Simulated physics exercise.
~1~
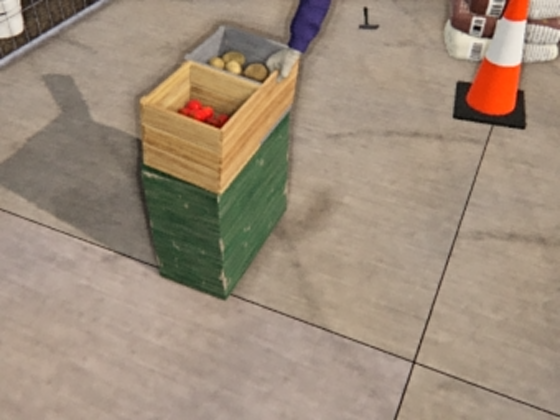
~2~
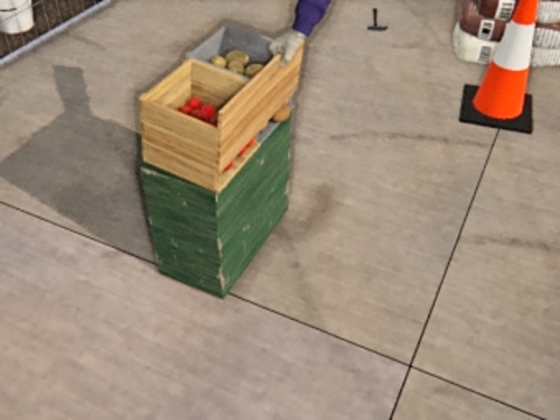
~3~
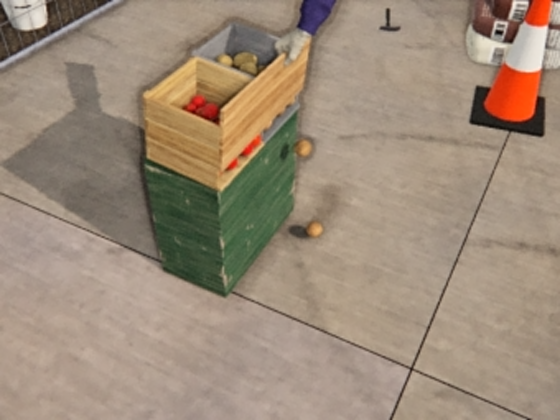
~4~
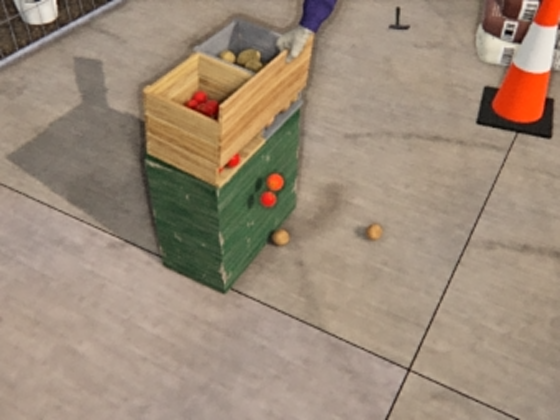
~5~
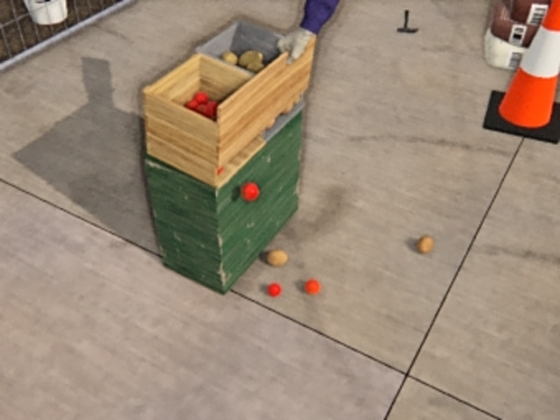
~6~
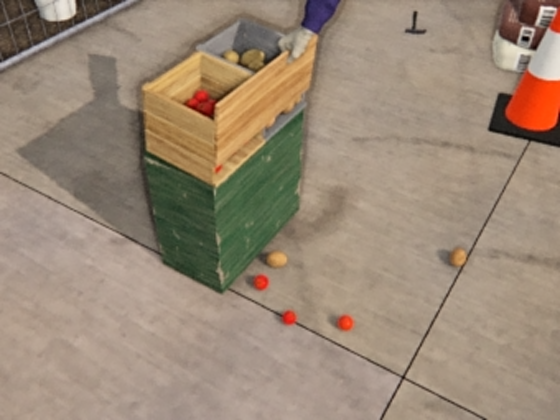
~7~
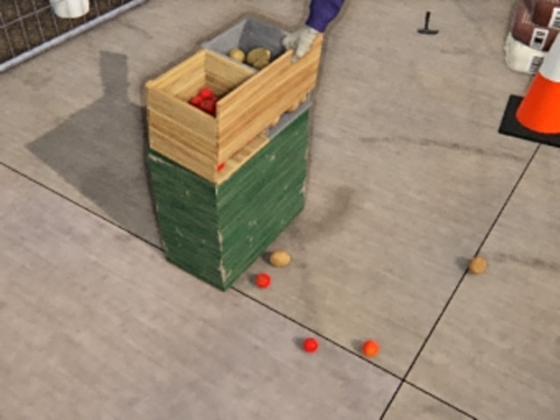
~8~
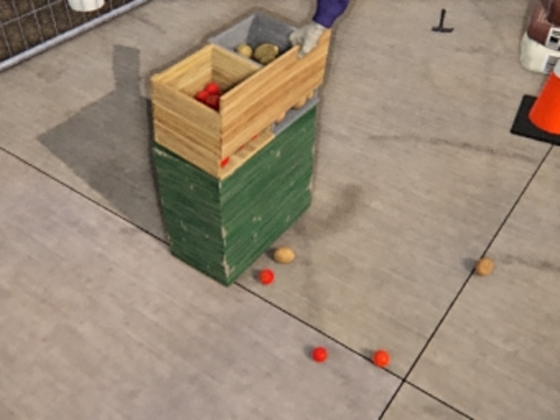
On a paved concrete floor, with an orange and white traffic cone at the upper right, a wooden bin of red balls and a grey bin of potatoes sit side by side on a green block. A gloved hand in a purple sleeve raises the panel along their right side. Two potatoes drop out first, one rolling off to the right and the other landing near the block. Three red balls follow, tumbling down the green side onto the floor. They roll a short way and spread out, while most of the contents stay in the bins.
